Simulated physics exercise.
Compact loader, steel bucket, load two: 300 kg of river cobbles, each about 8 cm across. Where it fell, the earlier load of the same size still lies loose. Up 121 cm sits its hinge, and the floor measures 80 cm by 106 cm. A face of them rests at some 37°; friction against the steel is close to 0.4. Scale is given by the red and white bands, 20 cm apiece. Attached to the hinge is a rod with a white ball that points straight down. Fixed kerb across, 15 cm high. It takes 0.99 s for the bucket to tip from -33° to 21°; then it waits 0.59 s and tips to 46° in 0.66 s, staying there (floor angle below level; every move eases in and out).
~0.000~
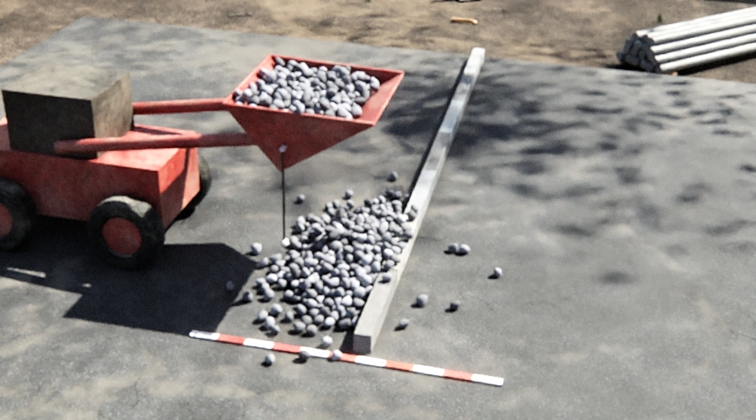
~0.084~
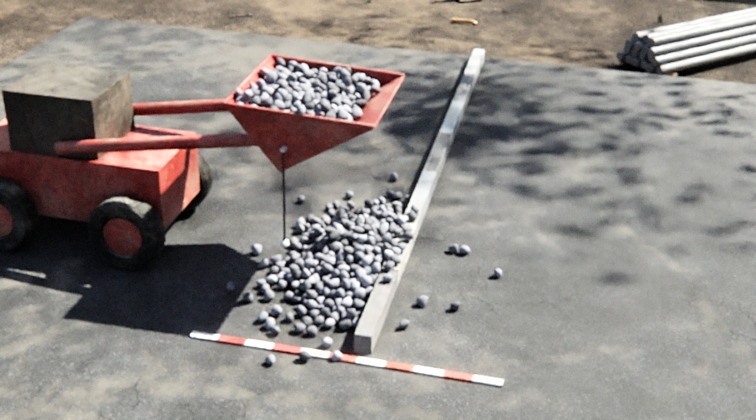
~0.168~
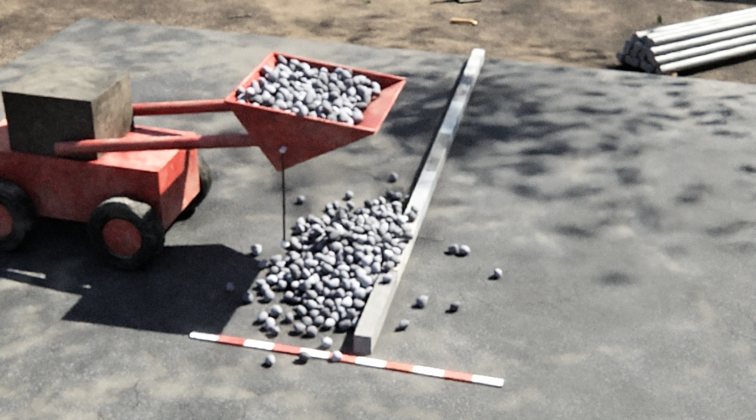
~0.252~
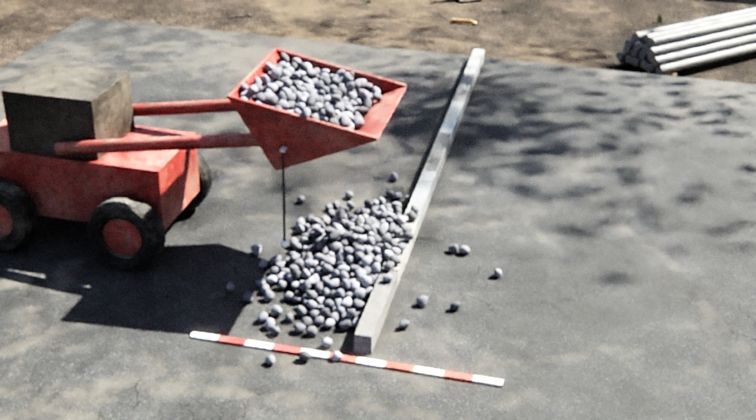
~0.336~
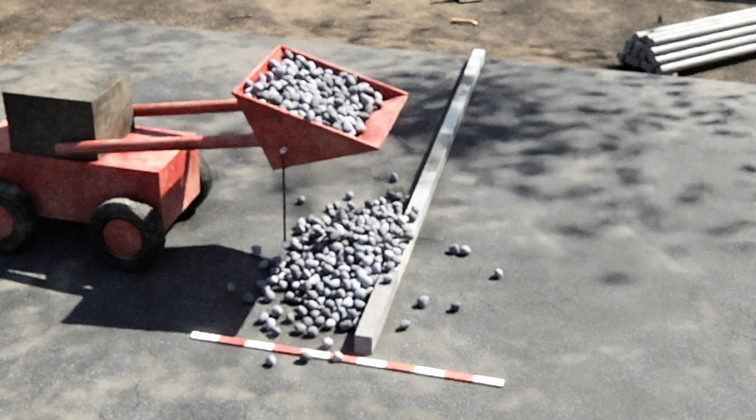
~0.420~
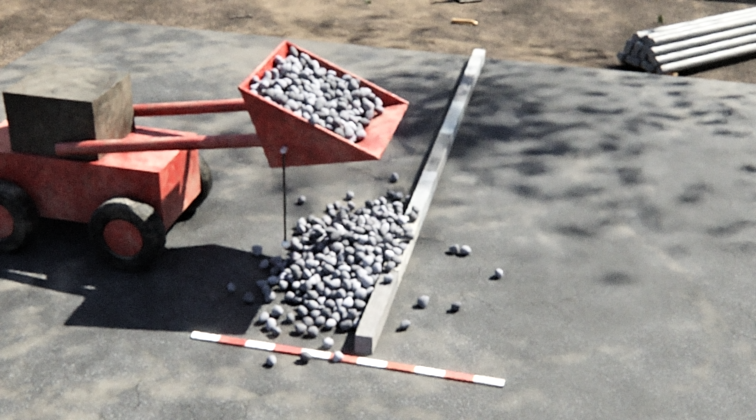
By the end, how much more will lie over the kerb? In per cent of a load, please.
About 77 per cent.
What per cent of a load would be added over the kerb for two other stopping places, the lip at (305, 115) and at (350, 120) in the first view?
Around 10 percent, then around 55 percent.
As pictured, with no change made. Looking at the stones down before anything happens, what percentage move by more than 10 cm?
Close to 0 per cent.
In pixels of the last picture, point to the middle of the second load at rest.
They come to rest centred about (428, 265).
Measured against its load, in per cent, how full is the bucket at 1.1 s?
Estimate: 95 % remaining inside, roughly.
After 0.7 s the floor is at 12°; in per cent of one load, 100 in the bucket, 99 on this side of the kerb, 1 over the kerb; the foremost stones are at (440, 272).
After 1.1 s the floor is at 21°; in per cent of one load, 95 in the bucket, 103 on this side of the kerb, 1 over the kerb; the foremost stones are at (440, 270).
After 2.7 s the floor is at 46°; in per cent of one load, 0 in the bucket, 123 on this side of the kerb, 77 over the kerb; the foremost stones are at (580, 271).
After 5.2 s the floor is at 46°; in per cent of one load, 0 in the bucket, 122 on this side of the kerb, 78 over the kerb; the foremost stones are at (584, 270). Net gain over the kerb, 77.
